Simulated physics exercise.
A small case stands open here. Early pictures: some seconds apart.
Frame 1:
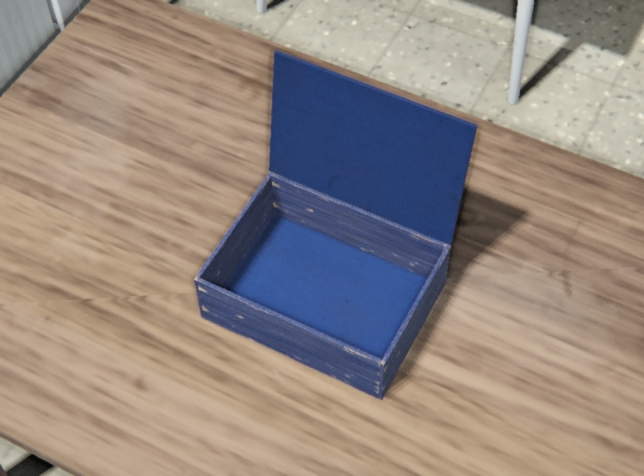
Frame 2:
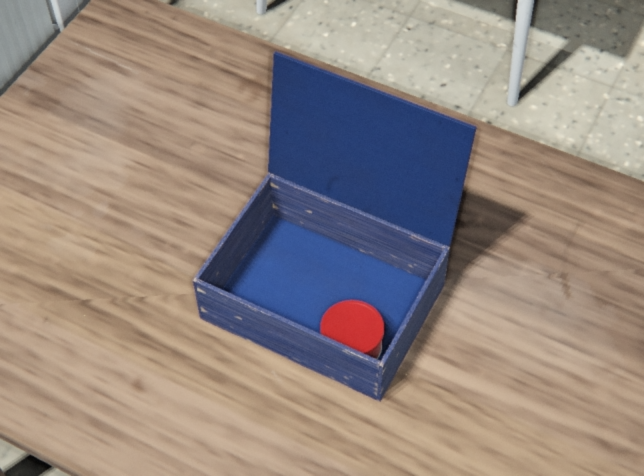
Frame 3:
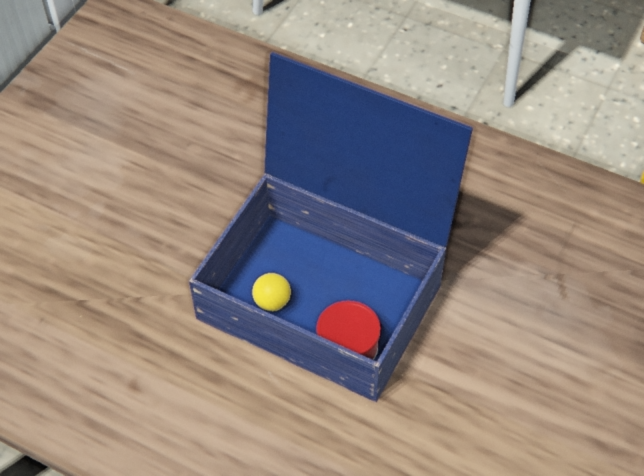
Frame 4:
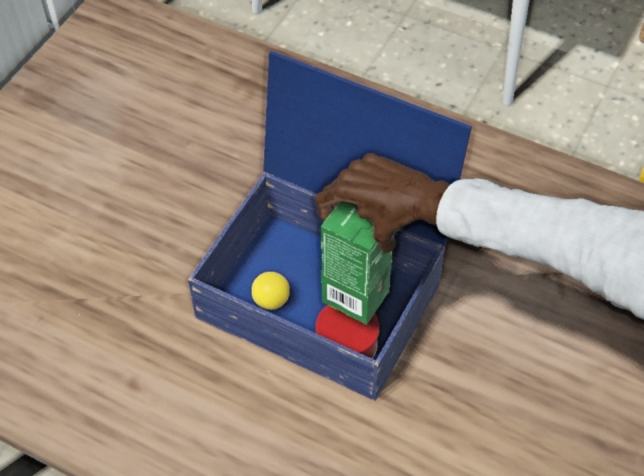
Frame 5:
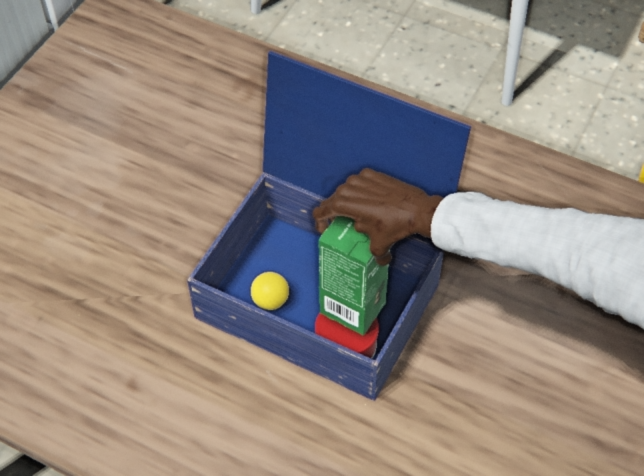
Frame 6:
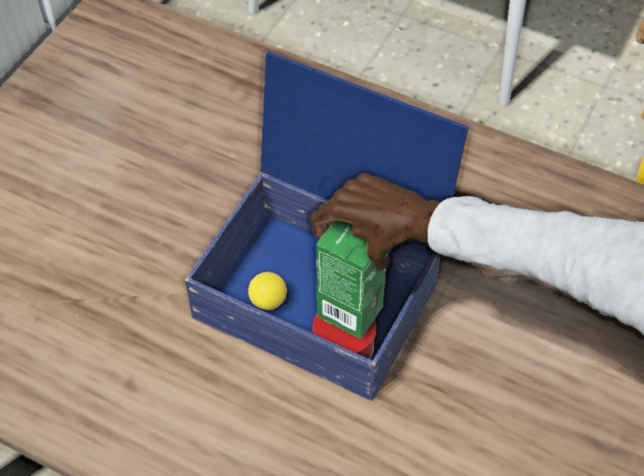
At the start, an open blue case sits empty on a wooden table. A round red object appears inside at the front right, then a yellow ball-like item to its left. A hand in a white sleeve reaches in from the right, lowering a green carton slightly by the red object and keeping hold.
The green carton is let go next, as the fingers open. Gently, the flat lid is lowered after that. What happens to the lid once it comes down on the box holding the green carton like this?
Remains up.
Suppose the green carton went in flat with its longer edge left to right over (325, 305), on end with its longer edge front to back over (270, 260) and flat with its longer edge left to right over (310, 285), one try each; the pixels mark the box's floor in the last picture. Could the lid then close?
In order: Lid shuts, lid stays open, lid shuts.
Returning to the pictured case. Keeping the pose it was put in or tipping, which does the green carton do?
Looking at the last picture, it is left as set.
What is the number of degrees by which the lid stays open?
Angle above rim: About 55°.
Then, 1.00 s on from there, lid starting down.
Then, 1.40 s on from there, lid 70° above the rim.
Then, 1.60 s on from there, lid 56° above the rim.
Then, 3.90 s on from there, lid 54° above the rim.
In the end, lid 54° above the rim; all 3 unmoved. At the end, from the last picture's camera, green carton near (351, 278).
